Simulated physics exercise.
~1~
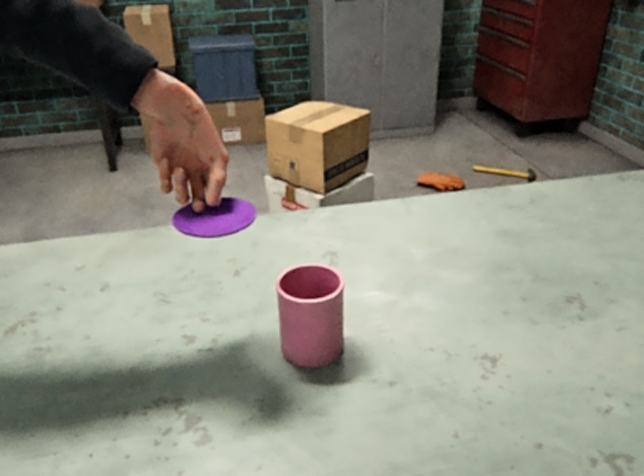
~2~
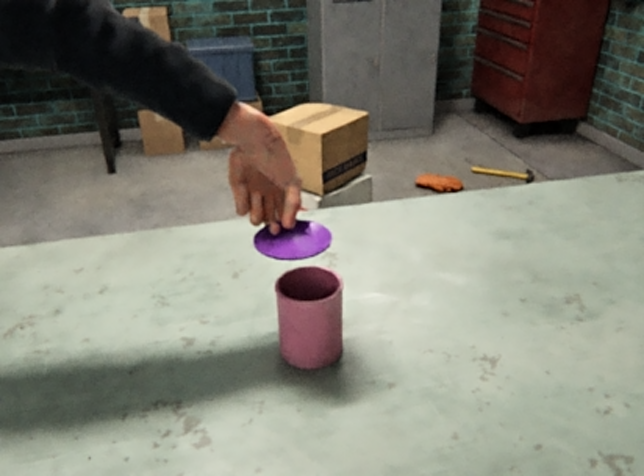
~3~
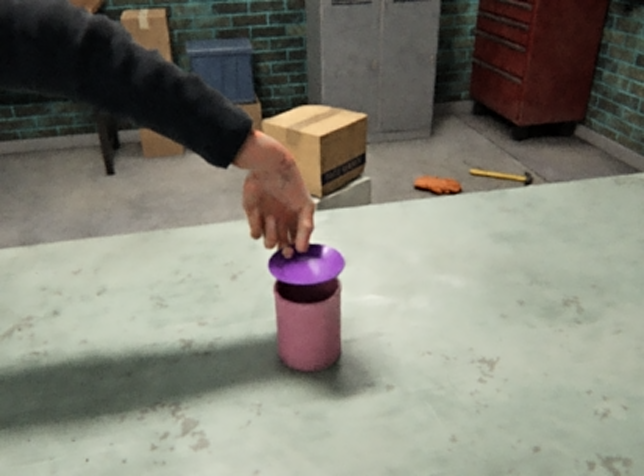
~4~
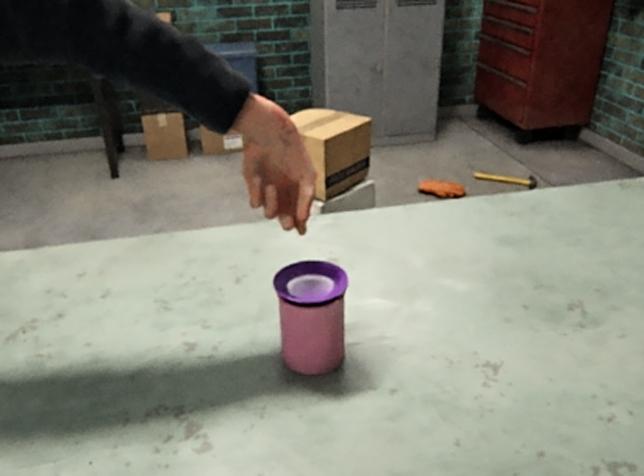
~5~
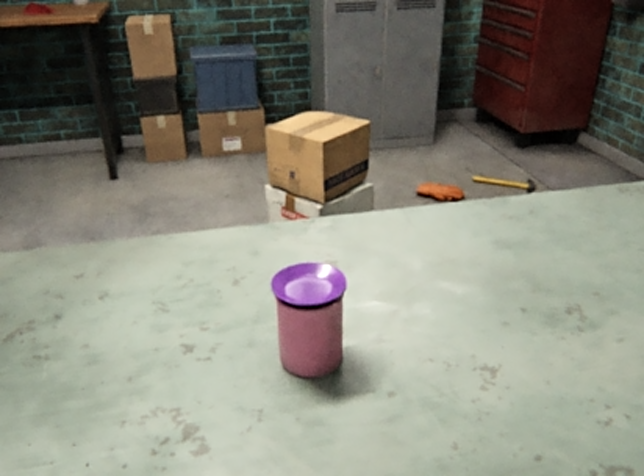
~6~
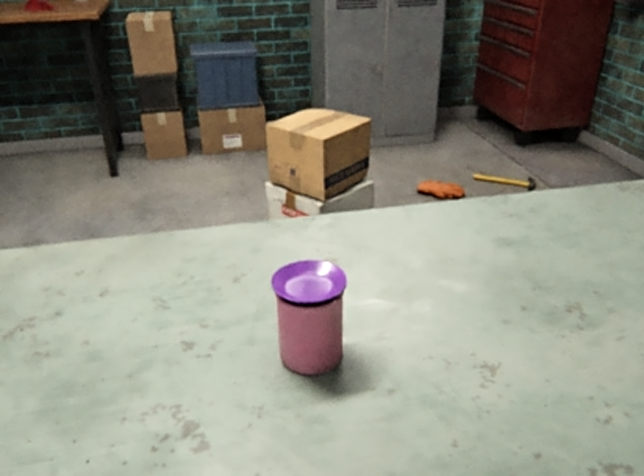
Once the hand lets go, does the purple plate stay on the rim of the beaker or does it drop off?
It stays on the rim. After the hand has gone, the purple plate is still resting there, covering the beaker's opening.
